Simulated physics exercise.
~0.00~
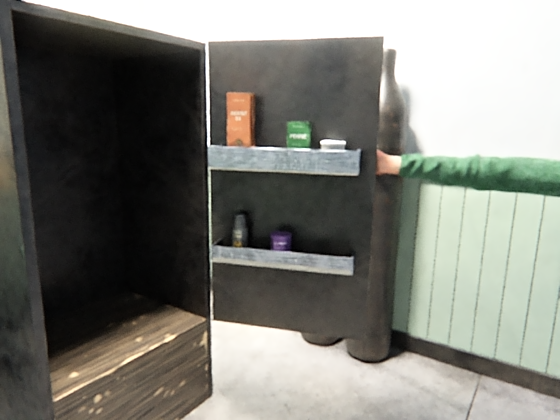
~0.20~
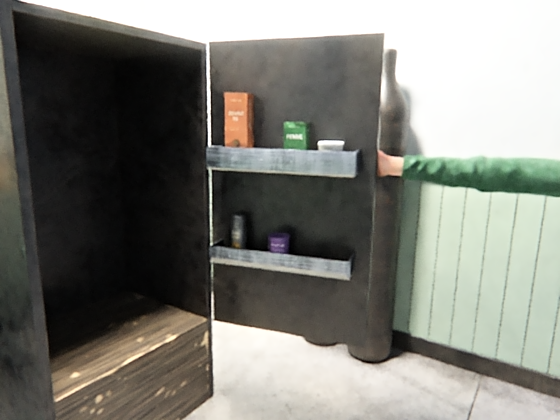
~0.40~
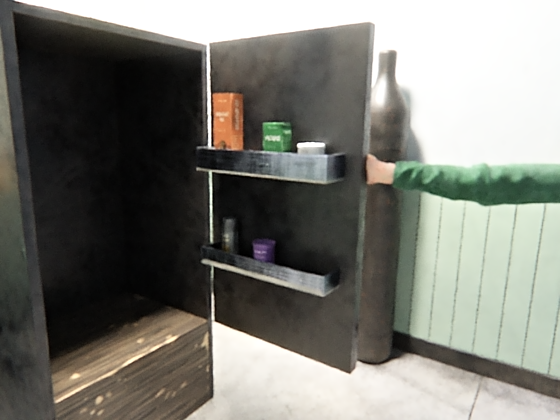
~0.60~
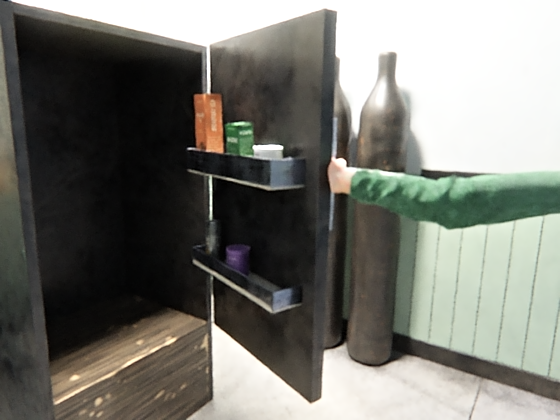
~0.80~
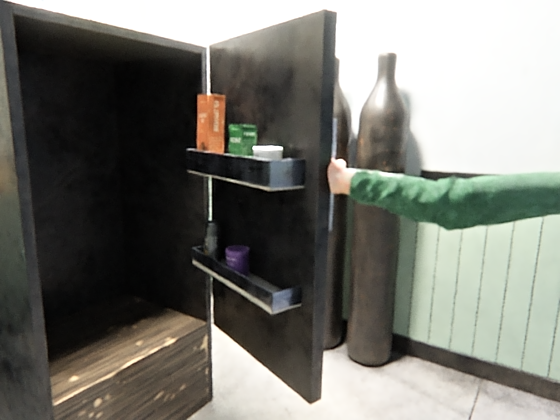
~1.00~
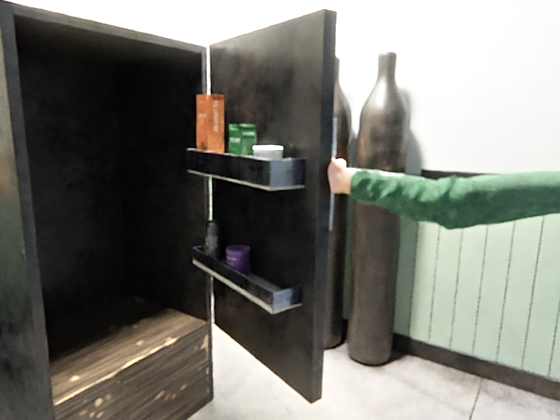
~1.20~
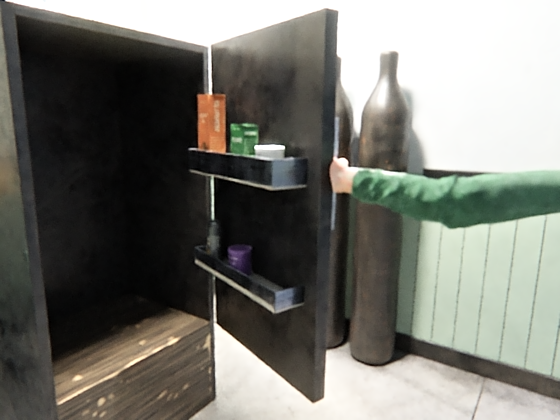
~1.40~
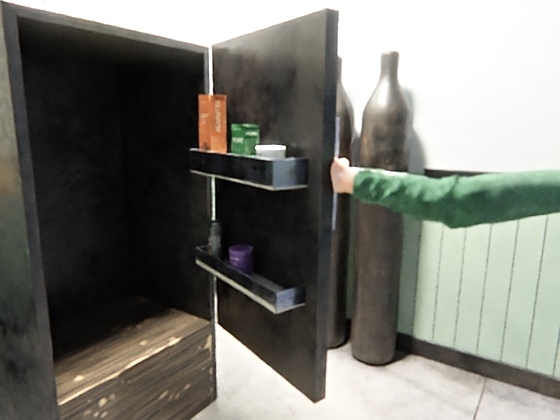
Beside a dark, open locker, a green-sleeved arm holds the edge of its door and swings it partway toward closing, then stops and keeps its hand there, with the orange and green cartons, white and purple tins and grey can still standing in the two racks.
